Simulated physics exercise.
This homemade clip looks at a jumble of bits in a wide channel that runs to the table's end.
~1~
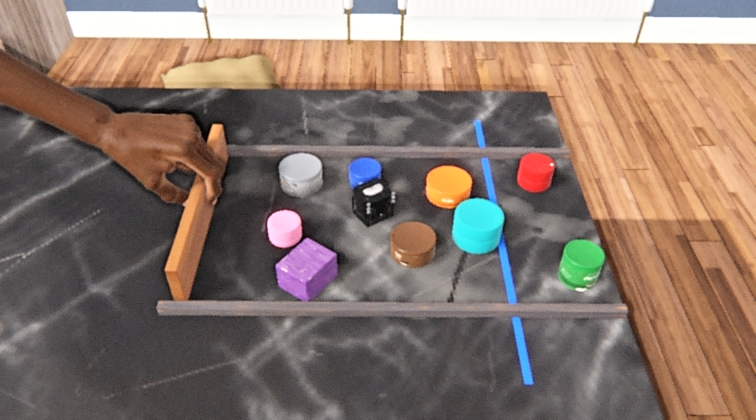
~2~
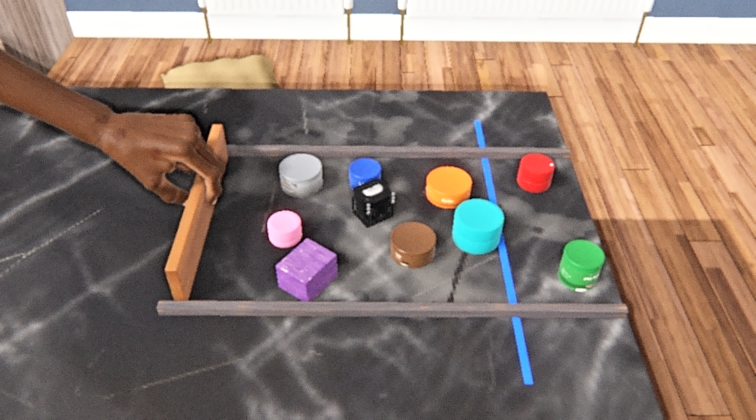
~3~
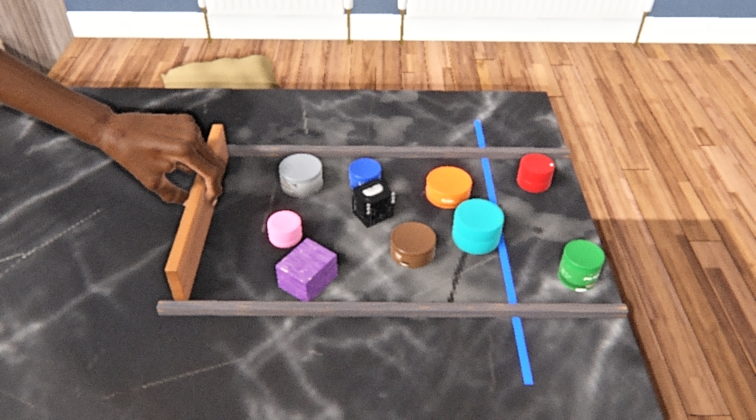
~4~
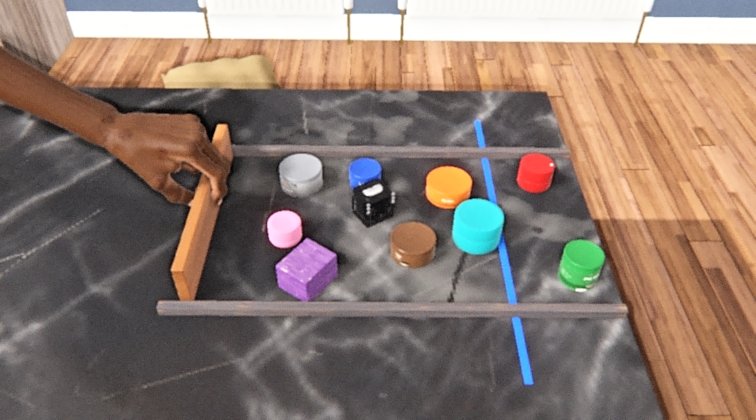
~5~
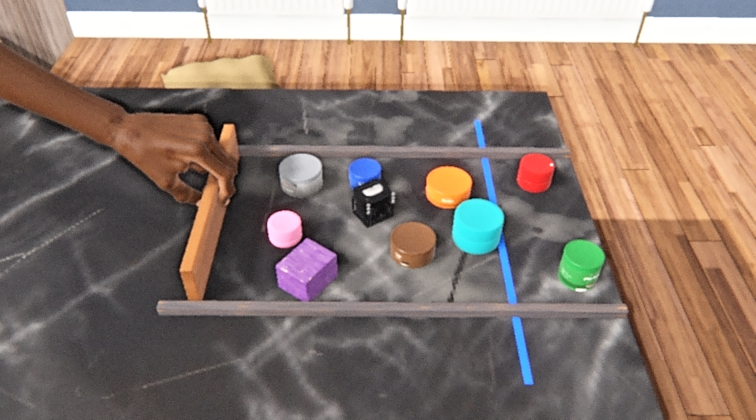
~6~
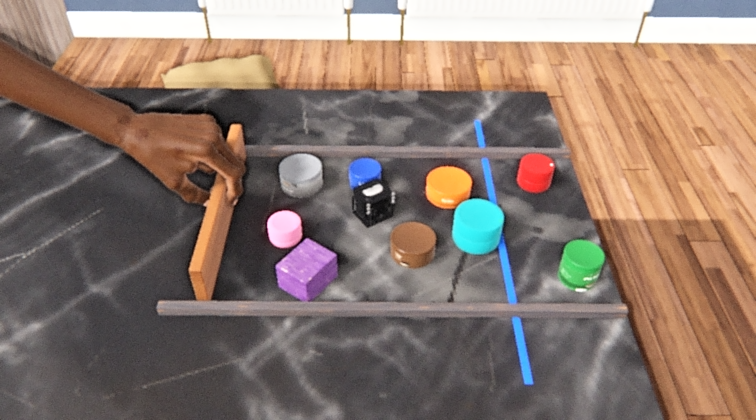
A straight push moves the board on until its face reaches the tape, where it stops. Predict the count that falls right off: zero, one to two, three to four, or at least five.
The count is zero.
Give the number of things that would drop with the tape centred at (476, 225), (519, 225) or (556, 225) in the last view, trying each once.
Result per try: 0; 1; 6.
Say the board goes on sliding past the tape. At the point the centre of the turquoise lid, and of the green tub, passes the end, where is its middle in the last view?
Turquoise lid: (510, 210); green tub: (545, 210).
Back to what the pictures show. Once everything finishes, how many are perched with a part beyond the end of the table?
It's 1.
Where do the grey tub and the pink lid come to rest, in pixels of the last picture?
Okay, so first (511, 174), and next (518, 236).
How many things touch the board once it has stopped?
The figure is 4.
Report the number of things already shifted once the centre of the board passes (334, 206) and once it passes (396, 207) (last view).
At the first place 4, at the second 8.
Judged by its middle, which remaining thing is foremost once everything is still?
The turquoise lid.
Early on, none off yet; green tub at rest near (581, 266); red lid at rest near (536, 173); turquoise lid at rest near (478, 226).
Finally, the number that fall off is zero.
